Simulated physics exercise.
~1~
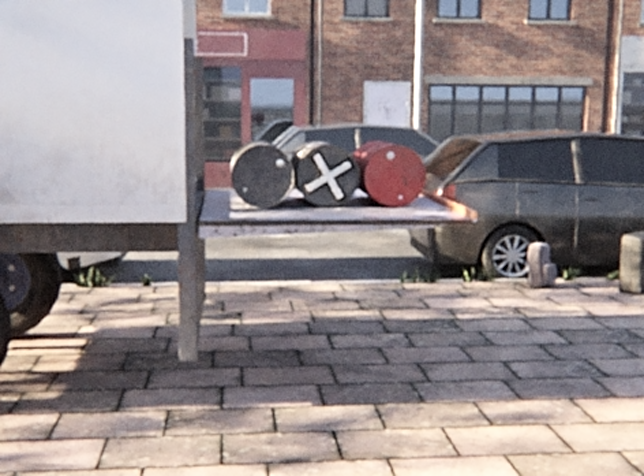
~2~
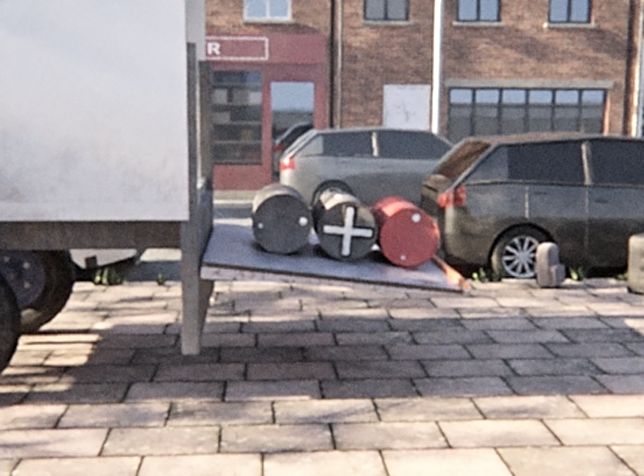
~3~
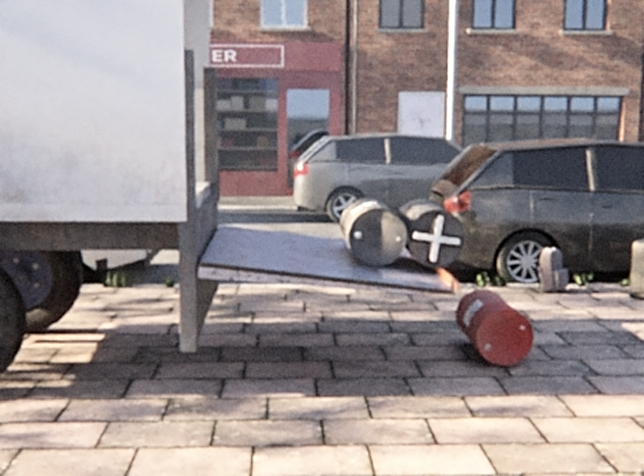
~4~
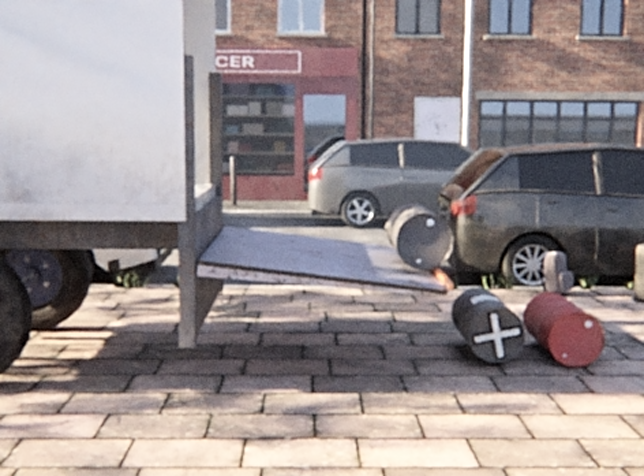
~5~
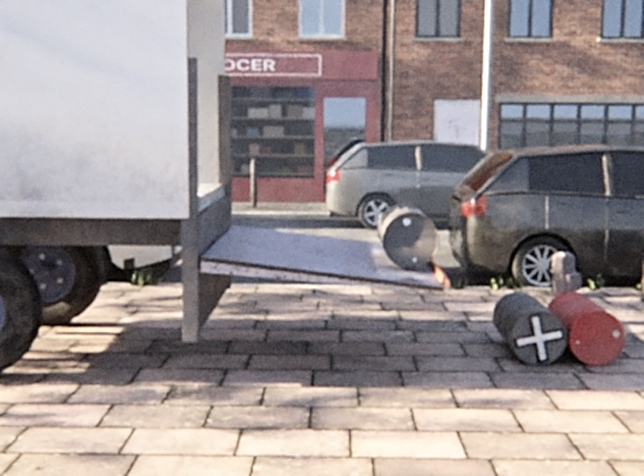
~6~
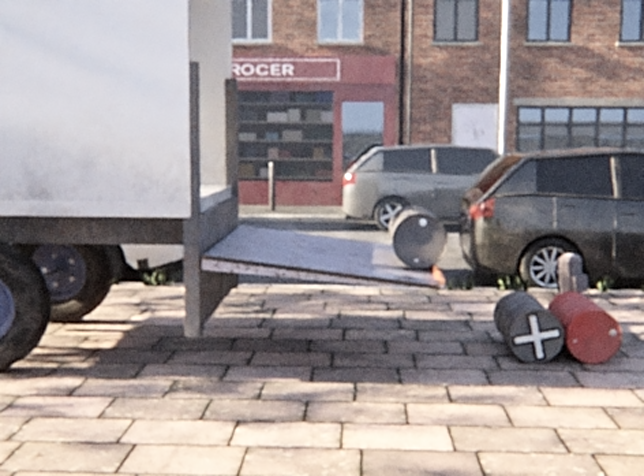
On a paved street across from a grocer, a truck's tail-lift tipped and three drums rolled right; the red one dropped off first, then the black one with a white cross, and they settled together on the ground while the grey one stayed at the edge.
